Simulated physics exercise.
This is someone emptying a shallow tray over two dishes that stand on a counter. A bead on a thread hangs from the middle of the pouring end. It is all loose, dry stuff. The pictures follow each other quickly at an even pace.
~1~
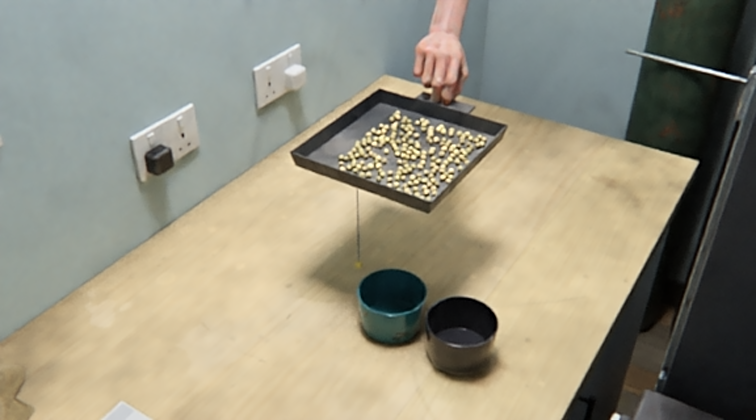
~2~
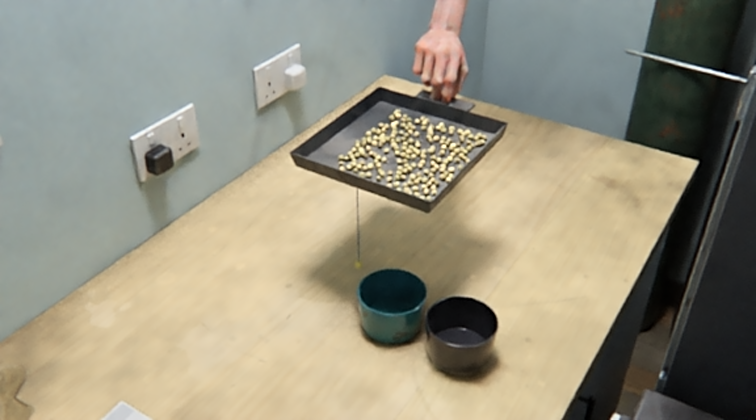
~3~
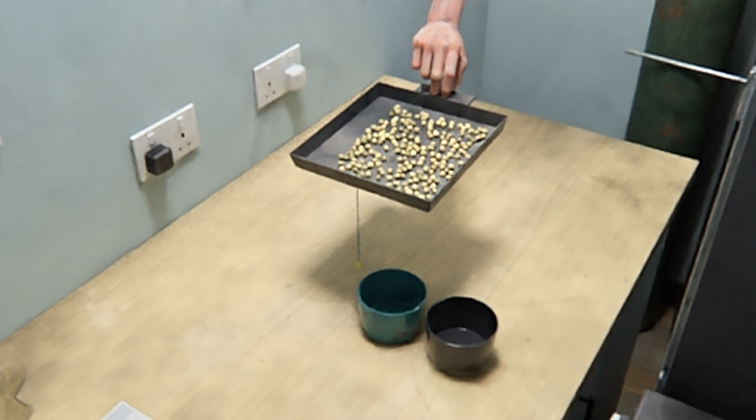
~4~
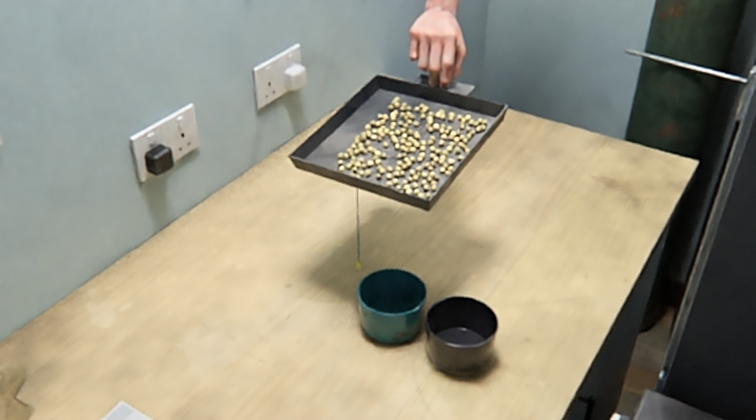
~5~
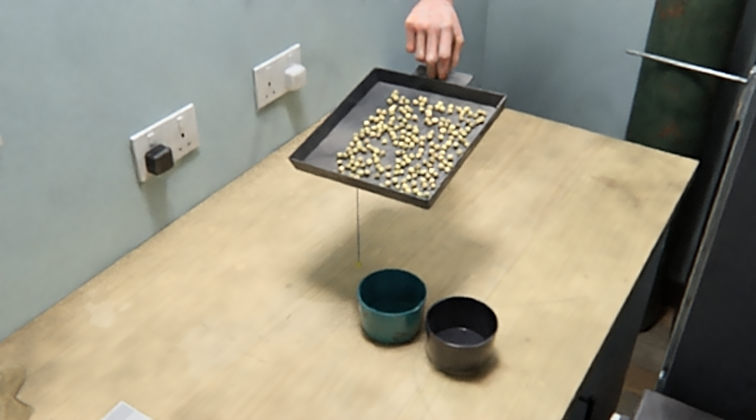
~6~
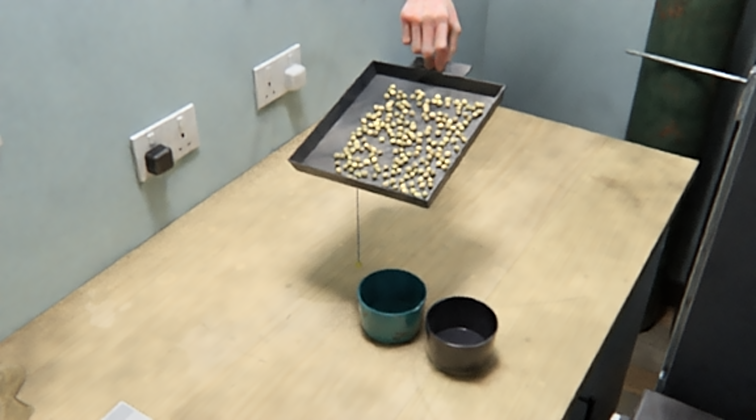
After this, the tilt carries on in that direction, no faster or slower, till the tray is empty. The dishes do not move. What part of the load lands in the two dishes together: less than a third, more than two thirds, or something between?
They take less than a third between them.
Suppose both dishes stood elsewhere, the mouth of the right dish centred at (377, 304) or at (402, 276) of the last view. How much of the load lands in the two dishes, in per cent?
Roughly 60 per cent, and 0 per cent.
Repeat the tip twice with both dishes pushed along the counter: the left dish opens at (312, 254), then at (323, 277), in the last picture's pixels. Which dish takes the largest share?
The first try: The left dish. The second: The left one.
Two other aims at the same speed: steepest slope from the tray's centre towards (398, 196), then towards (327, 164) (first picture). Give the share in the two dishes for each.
In turn 70 and 0 in a hundred.
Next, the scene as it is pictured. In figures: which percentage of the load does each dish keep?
For the left dish some 0 %, for the right dish some 0 %.
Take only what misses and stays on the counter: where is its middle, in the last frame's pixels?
Roughly at (287, 311).
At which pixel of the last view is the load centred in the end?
Close to (287, 311).
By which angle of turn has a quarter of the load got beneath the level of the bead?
Roughly 105°.
Soon, tray tipped steeply; nearly all on the tray; a stray few in the air.
A while on, tray tipped past a quarter turn; about two thirds on the tray; a small part outside both; about a third in the air.
Towards the end, tray tipped past a quarter turn; all outside both.
Finally, tray tipped past a quarter turn; none in the right dish; none in the left dish; all outside both.
